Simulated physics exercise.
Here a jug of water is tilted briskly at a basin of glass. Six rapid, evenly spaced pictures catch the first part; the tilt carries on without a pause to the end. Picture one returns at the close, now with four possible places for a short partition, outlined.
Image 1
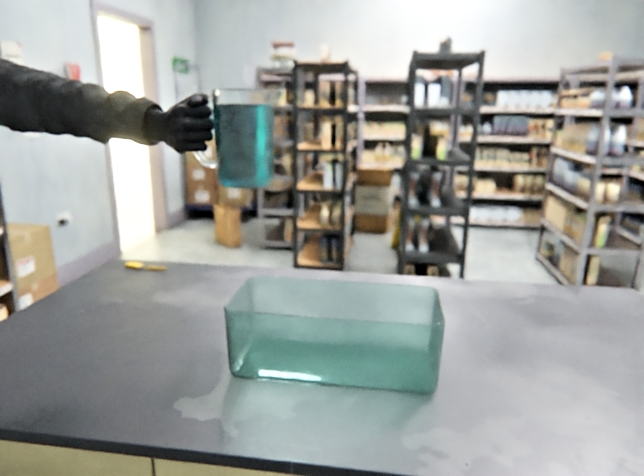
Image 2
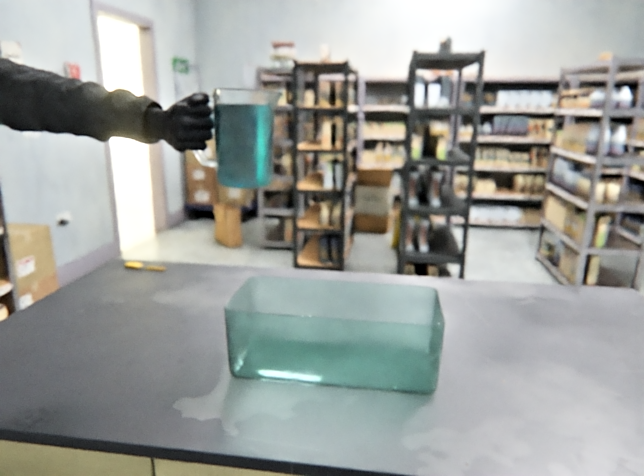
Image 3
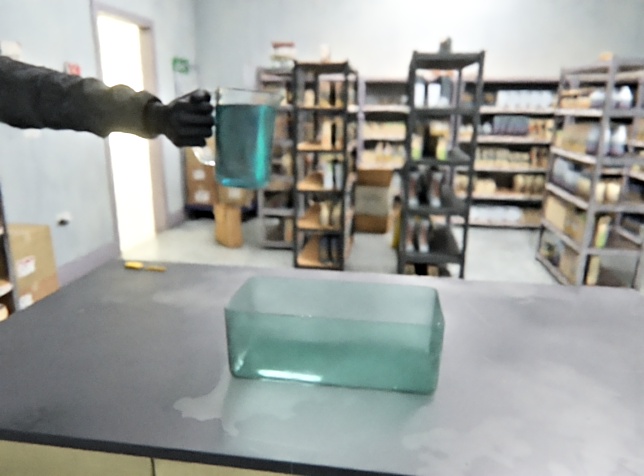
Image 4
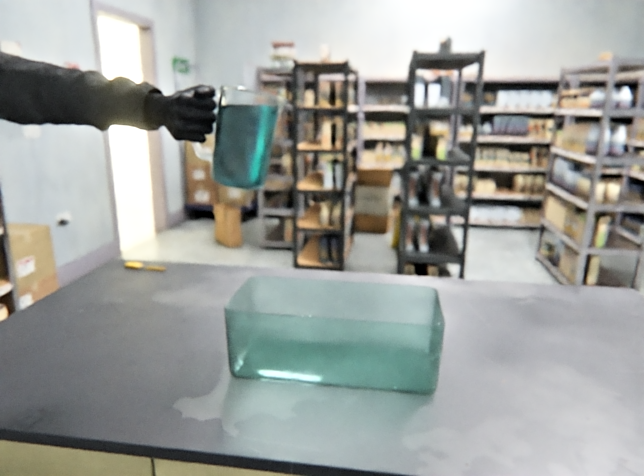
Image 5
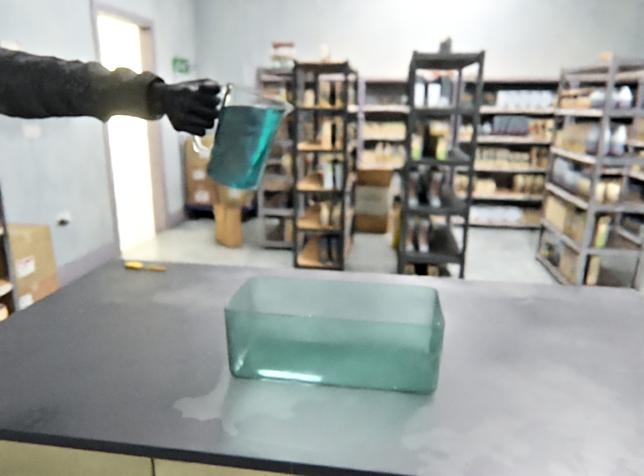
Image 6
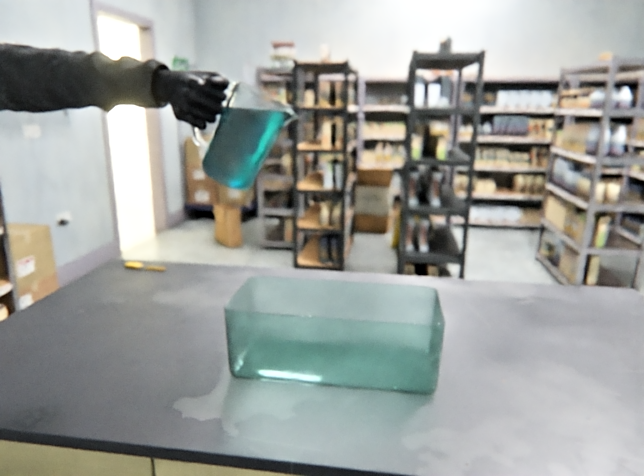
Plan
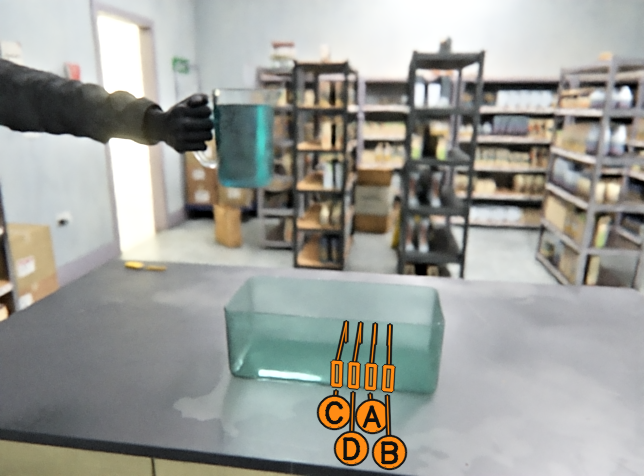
The clip shows a dark-gloved hand holding a glass jug of blue-green liquid upright above and to the left of a rectangular glass basin on a table, then tilting the jug to the right while the basin stays still.
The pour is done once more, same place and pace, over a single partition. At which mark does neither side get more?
D works best here.
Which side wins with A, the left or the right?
More ends on the left.
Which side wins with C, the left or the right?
The right side.
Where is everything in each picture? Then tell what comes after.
Upright, lip at (281, 93); basin from (230, 373) to (437, 392); nothing has left yet, in the first frame.
Upright, lip at (282, 94); nothing has left yet, in the second frame.
Tipped about 5°, lip at (284, 96); nothing has left yet, in the third frame.
Tipped about 11°, lip at (288, 101); nothing has left yet, in the fourth frame.
Tipped about 19°, lip at (293, 108); nothing has left yet, in the fifth frame.
Tipped about 28°, lip at (297, 117); nothing has left yet, in the sixth frame.
On the marked copy, A at (370, 394); B at (387, 395); C at (336, 391); D at (353, 392).
If A is chosen, about 88 % ends left of the wall and 6 % right of it; 7 % is lost outside.
If B is chosen, about 86 % ends left of the wall and 9 % right of it; 6 % is lost outside.
If C is chosen, about 9 % ends left of the wall and 88 % right of it; 3 % is lost outside.
If D is chosen, about 47 % ends left of the wall and 50 % right of it; 3 % is lost outside.
